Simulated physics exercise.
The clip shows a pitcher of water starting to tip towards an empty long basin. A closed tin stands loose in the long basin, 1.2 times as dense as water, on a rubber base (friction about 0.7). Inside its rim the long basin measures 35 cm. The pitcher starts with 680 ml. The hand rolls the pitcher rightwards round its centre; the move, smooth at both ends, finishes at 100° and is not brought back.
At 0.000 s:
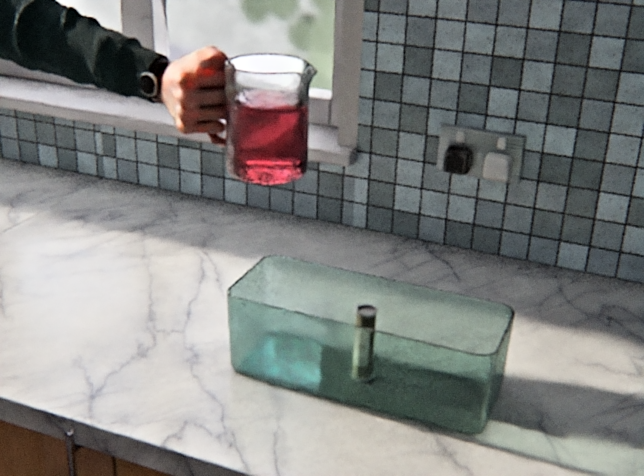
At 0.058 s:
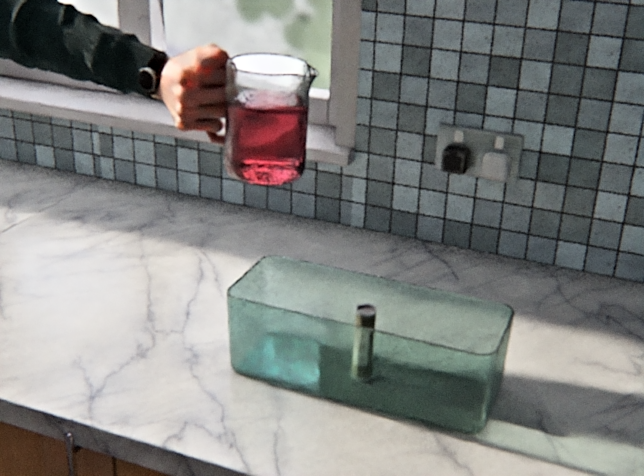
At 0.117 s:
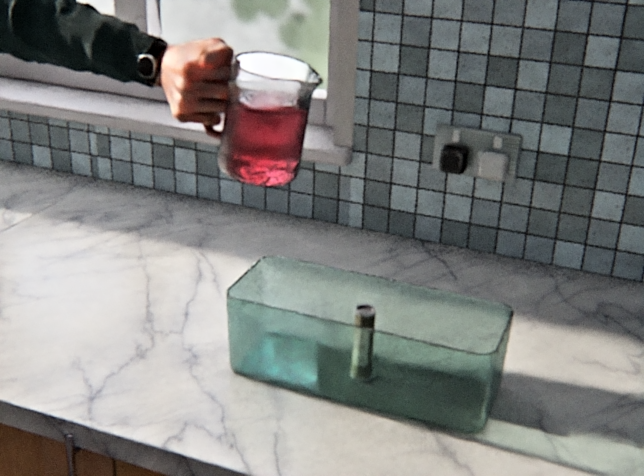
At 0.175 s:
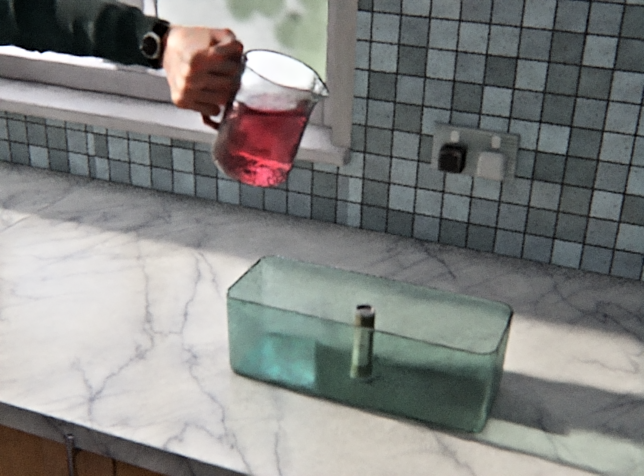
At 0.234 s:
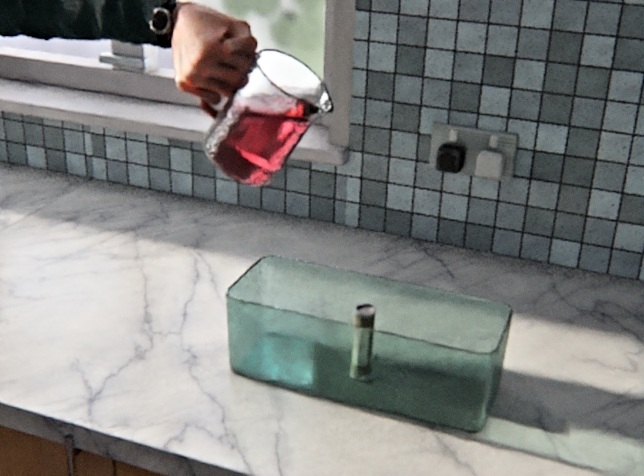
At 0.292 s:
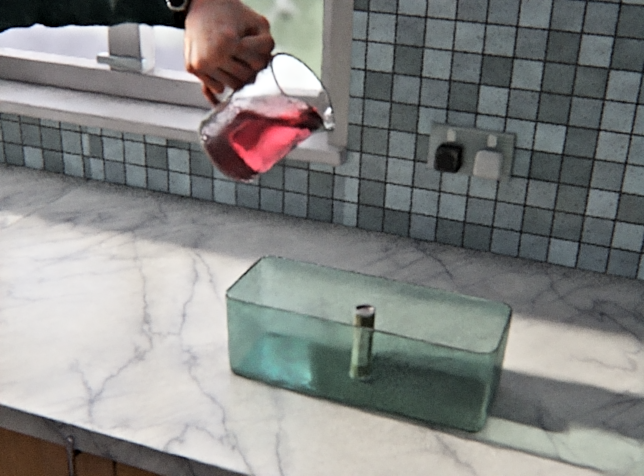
In this clip, a hand holds a glass pitcher of red liquid above a long, empty greenish basin with a small closed tin standing inside, then smoothly rolls the pitcher rightwards into a steep tilt while the basin and tin stay still.
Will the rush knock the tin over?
It stays up.
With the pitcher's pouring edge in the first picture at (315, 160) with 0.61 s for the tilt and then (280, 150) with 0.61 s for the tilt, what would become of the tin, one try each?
First it goes over; then it stays up.
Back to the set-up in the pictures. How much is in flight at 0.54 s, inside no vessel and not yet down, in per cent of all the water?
About 28 per cent.
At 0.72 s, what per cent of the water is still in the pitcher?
Near 30 in a hundred.
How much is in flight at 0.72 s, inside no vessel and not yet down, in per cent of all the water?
Near 32 in a hundred.
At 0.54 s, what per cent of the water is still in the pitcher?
Near 70 in a hundred.
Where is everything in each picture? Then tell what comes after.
The first frame shows tilt 0°; pouring edge (316, 71); surface from (235, 93) to (305, 104); the long basin's rim runs from (246, 274) to (505, 333); the tin's top is at (366, 313).
The second frame shows tilt 2°; pouring edge (317, 74); surface from (235, 94) to (305, 104).
The third frame shows tilt 9°; pouring edge (322, 82); surface from (235, 95) to (307, 105).
The fourth frame shows tilt 19°; pouring edge (328, 94); surface from (234, 101) to (310, 108).
The fifth frame shows tilt 32°; pouring edge (333, 111); surface from (224, 111) to (315, 112).
The sixth frame shows tilt 47°; pouring edge (334, 130); surface from (212, 110) to (325, 121).
Then, 0.54 s in, the tilt is 96° and 71 per cent is still to pour; the tin stands where it began.
Then, 0.72 s in, the tilt is 100° and 29 per cent is still to pour; the tin stands where it began.
Then, 0.91 s in, the tilt is 100° and 11 per cent is still to pour; the tin stands where it began.
Then, 1.11 s in, the tilt is 100° and 3 per cent is still to pour; the tin stands where it began.
Finally, the tin stands where it began.
